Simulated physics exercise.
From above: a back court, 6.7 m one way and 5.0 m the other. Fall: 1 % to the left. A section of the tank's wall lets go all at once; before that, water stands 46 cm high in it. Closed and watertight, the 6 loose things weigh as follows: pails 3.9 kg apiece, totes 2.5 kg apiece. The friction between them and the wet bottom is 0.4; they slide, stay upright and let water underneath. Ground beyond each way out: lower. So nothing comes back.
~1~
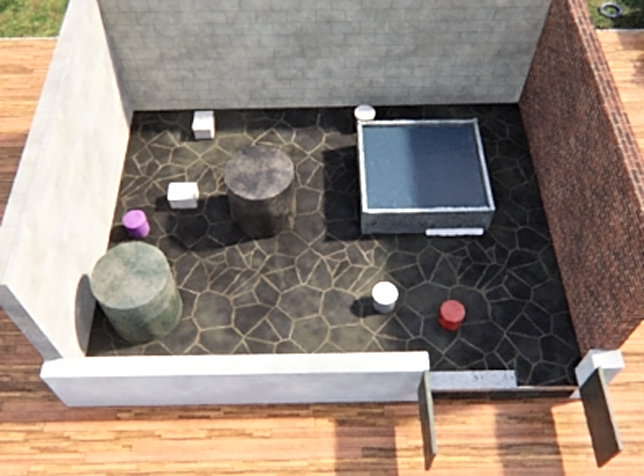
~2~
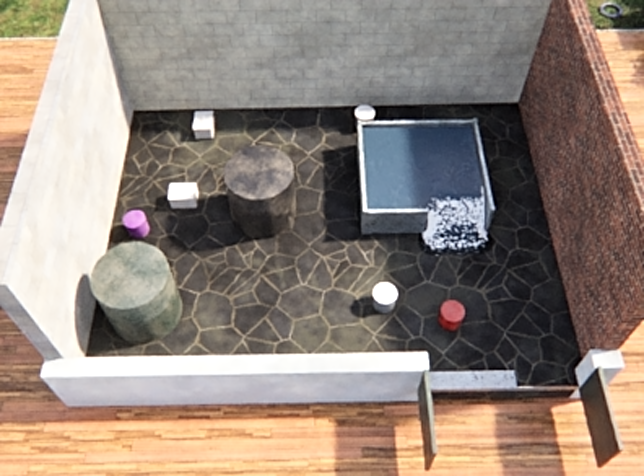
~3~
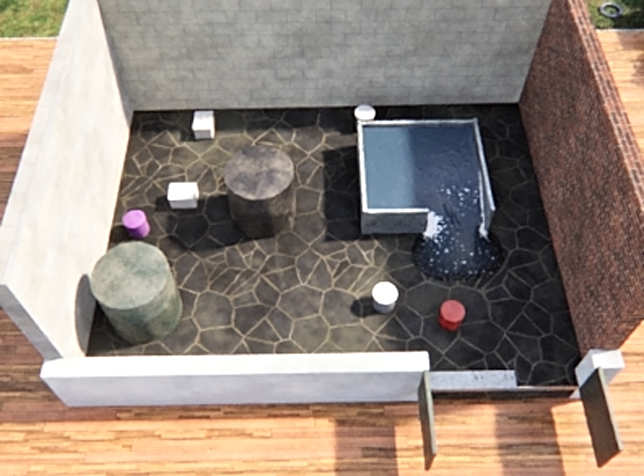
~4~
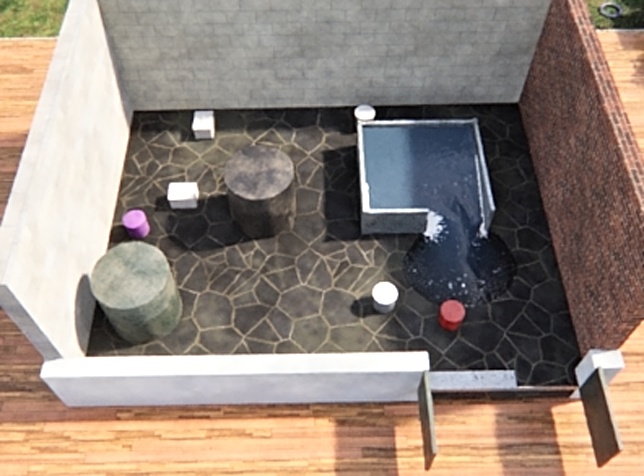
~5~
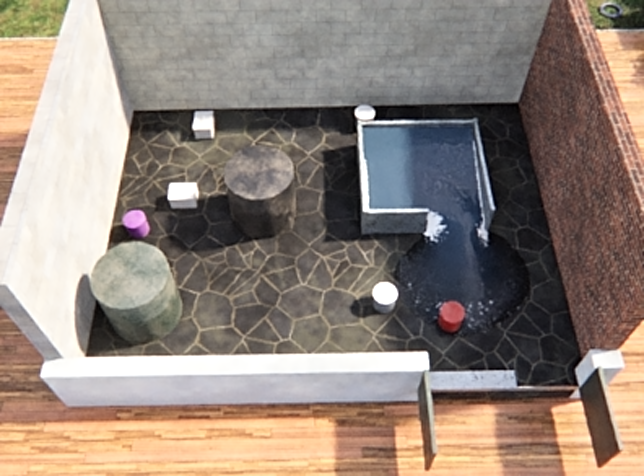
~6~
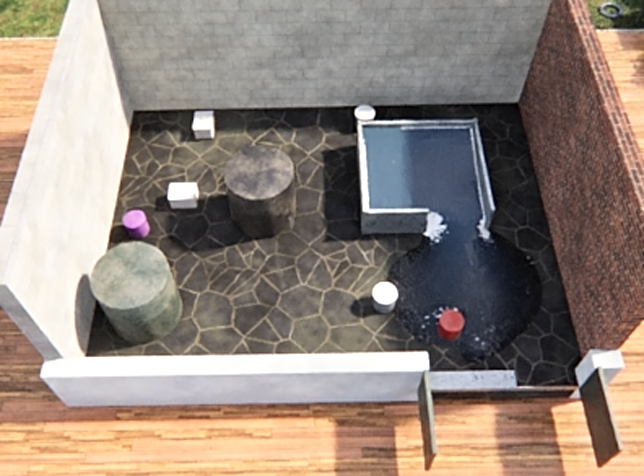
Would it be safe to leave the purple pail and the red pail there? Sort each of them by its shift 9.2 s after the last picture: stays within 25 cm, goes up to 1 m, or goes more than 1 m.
Sorted: The purple pail stays within 25 cm, the red pail goes more than 1 m.
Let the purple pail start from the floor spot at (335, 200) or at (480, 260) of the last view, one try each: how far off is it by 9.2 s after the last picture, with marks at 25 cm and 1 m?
I'd say it does not really move on the first try and it lands far off on the second.
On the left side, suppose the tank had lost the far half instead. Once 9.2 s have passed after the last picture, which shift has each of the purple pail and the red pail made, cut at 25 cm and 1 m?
Purple pail: Displaced far; red pail: Essentially stationary.
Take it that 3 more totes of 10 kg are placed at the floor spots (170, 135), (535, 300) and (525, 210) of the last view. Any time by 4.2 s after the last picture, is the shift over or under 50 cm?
Note, same order as listed: Inside the limit, beyond the limit, inside the limit.
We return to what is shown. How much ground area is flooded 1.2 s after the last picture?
Close to 10.0 m2, I'd say.
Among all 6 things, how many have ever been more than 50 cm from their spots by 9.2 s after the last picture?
The tally stands at 1.
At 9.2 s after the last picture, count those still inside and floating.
Count: 0.
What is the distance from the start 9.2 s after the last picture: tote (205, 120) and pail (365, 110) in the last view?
Lab note - net shifts in turn: 0 cm; 0 cm.
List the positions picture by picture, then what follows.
The purple pail at (135, 219), on the bottom; the red pail at (453, 311) rests on the ground; water covers 3.0 m2; 0 of 6 have shifted, in the first picture.
The purple pail at (135, 219), on the bottom; the red pail at (453, 311), on the bottom; 3.3 m2 under water; 0 of 6 have shifted, in the second picture.
The purple pail at (135, 219) rests on the ground; the red pail at (453, 311) rests on the ground; water covers 3.9 m2; 0 of 6 have shifted, in the third picture.
The purple pail at (135, 219), on the bottom; the red pail at (453, 311), on the bottom; 4.6 m2 under water; 0 of 6 have shifted, in the fourth picture.
The purple pail at (135, 219) rests on the ground; the red pail at (453, 312) rests on the ground; water covers 5.4 m2; 0 of 6 have shifted, in the fifth picture.
The purple pail at (135, 219) rests on the ground; the red pail at (452, 321) rests on the ground, 15 cm from its start; water covers 6.2 m2; 1 of 6 have shifted, in the sixth picture.
Then, 1.2 s after the last picture the purple pail is near (135, 219), 0.0 m from its start, aground; the red pail has gone out; 1 of 6 are out; 0 afloat.
Then, 3.8 s after the last picture the purple pail is near (135, 219), 0.0 m from its start, aground; the red pail has gone out; 1 of 6 are out; 0 afloat.
Then, 6.2 s after the last picture the purple pail is near (135, 219), 0.0 m from its start, aground; the red pail has gone out; 1 of 6 are out; 0 afloat.
Then, 9.2 s after the last picture the purple pail is near (135, 219), 0.0 m from its start, aground; the red pail has gone out; 1 of 6 are out; 0 afloat.
